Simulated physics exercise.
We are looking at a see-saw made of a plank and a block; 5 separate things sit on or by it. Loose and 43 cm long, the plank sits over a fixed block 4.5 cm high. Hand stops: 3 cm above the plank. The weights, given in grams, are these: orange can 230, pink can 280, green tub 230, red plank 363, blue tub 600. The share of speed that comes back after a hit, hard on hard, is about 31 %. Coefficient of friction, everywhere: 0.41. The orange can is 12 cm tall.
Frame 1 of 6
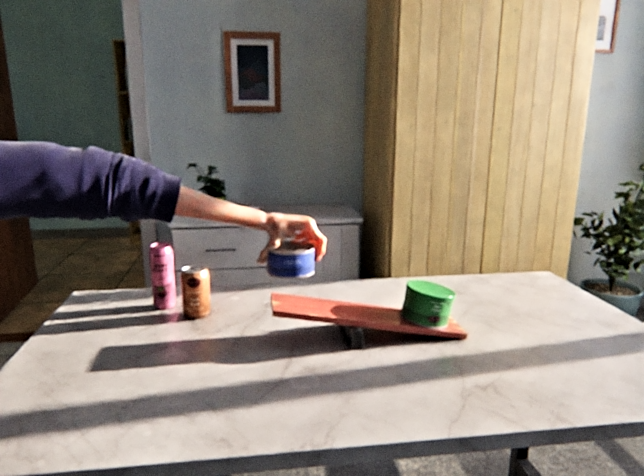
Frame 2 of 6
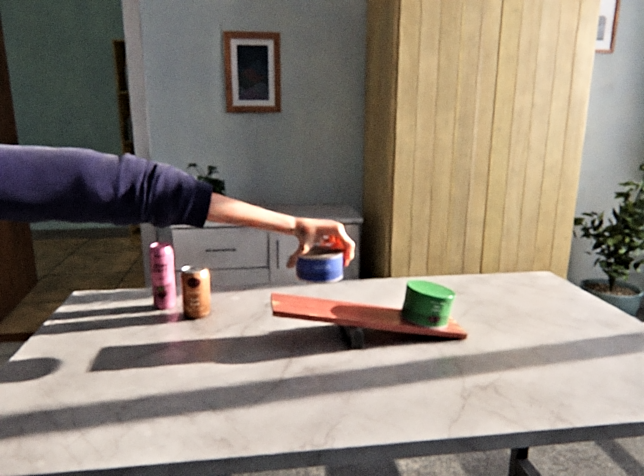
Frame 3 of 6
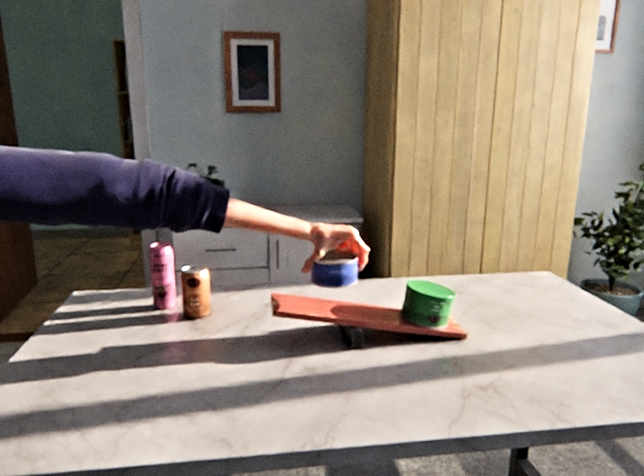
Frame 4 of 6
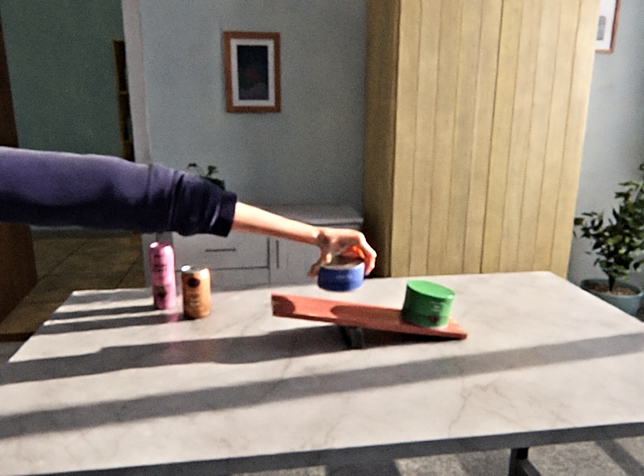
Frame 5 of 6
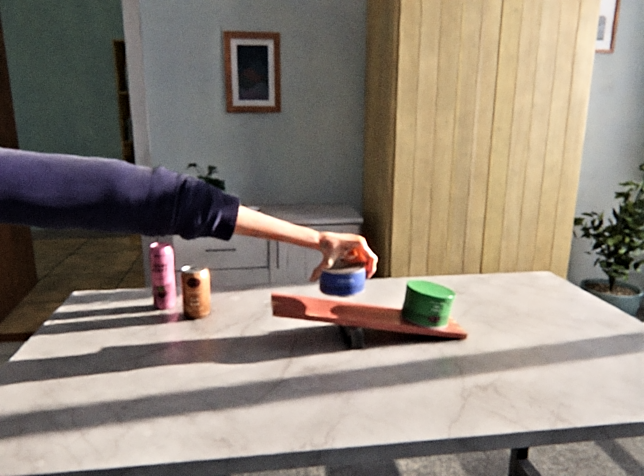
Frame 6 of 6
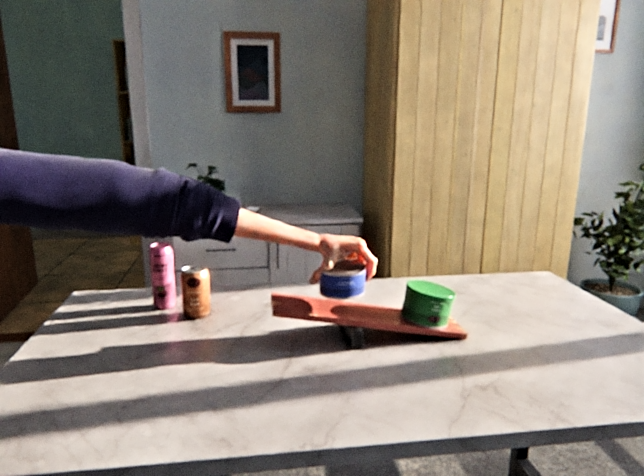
An arm in a dark blue sleeve reaches in from the left over a pale marble-look table, seen from the front in a sunlit room with a tall wooden cupboard. A pink can and an orange can stand on the left, and a green tub sits on the lower right end of a tilted red plank. The hand carries a blue tub rightward and slightly down, slowing until it is held nearly still just over the plank, while the camera stays still.
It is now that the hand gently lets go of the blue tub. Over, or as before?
It does not flip.
Then, 0.20 s later than the last frame, plank at 10°, leaning as at the start; blue tub tilted 11° near (343, 298).
Then, 0.60 s later than the last frame, plank at 10°, leaning as at the start; blue tub tilted 10° near (346, 298).
When it is over, plank at 10°, leaning as at the start; not toppled but over 4 cm from the start, blue tub; the other 4 within 4 cm of the start. End places, in pixels of the last picture, blue tub near (346, 298). The plank ends as it began.
